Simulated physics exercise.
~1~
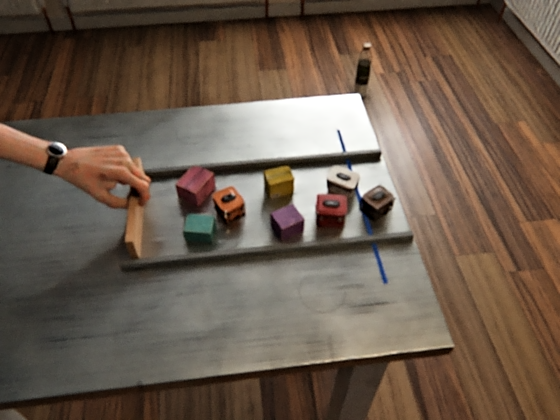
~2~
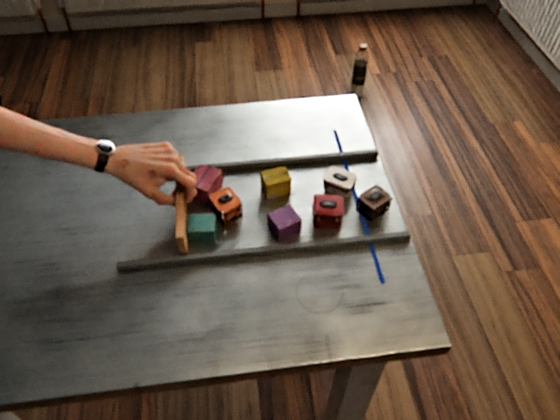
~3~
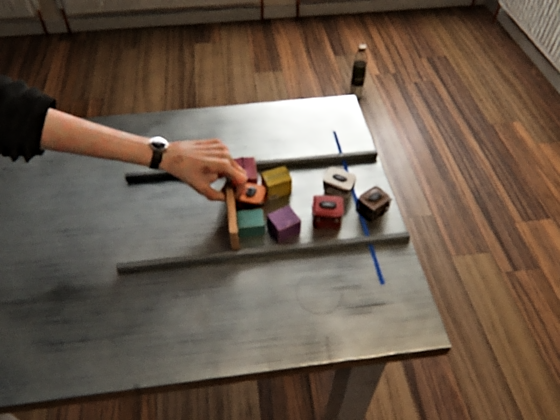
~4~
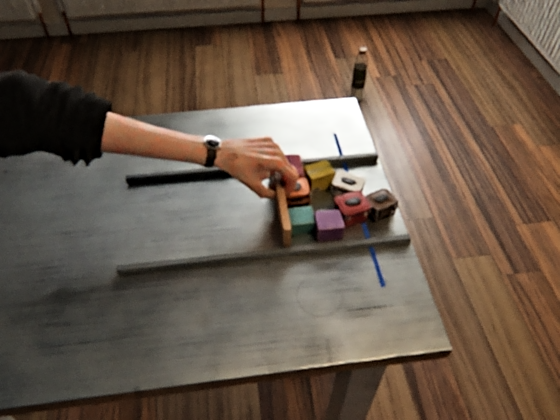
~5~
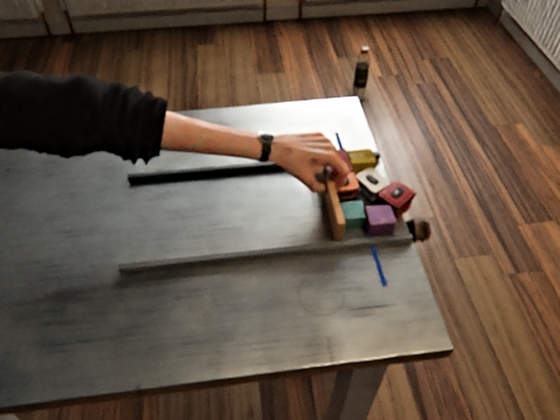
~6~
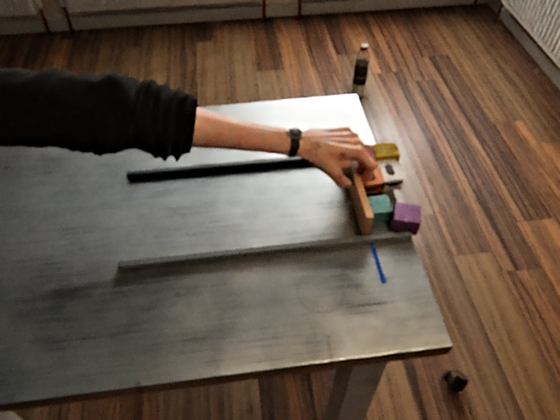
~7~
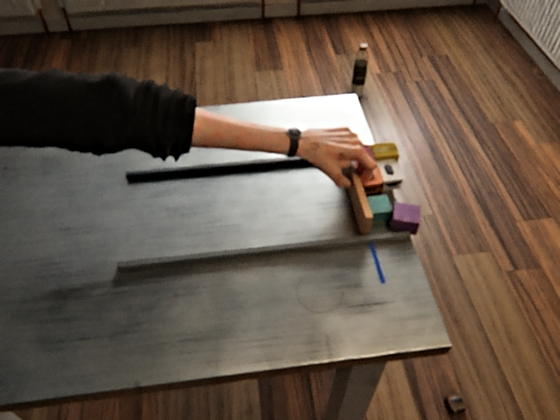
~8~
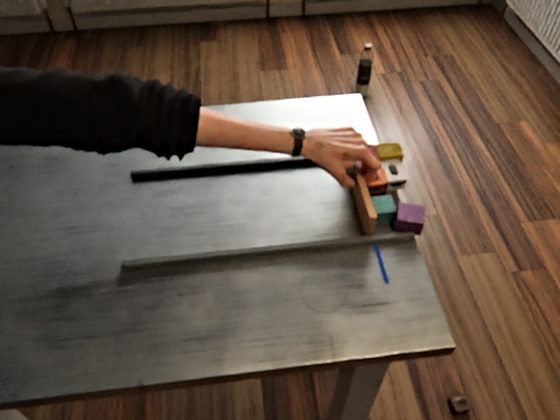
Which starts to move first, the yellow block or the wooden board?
The wooden board starts to move first, pushed along by the hand. The yellow block stays still until later in the push.
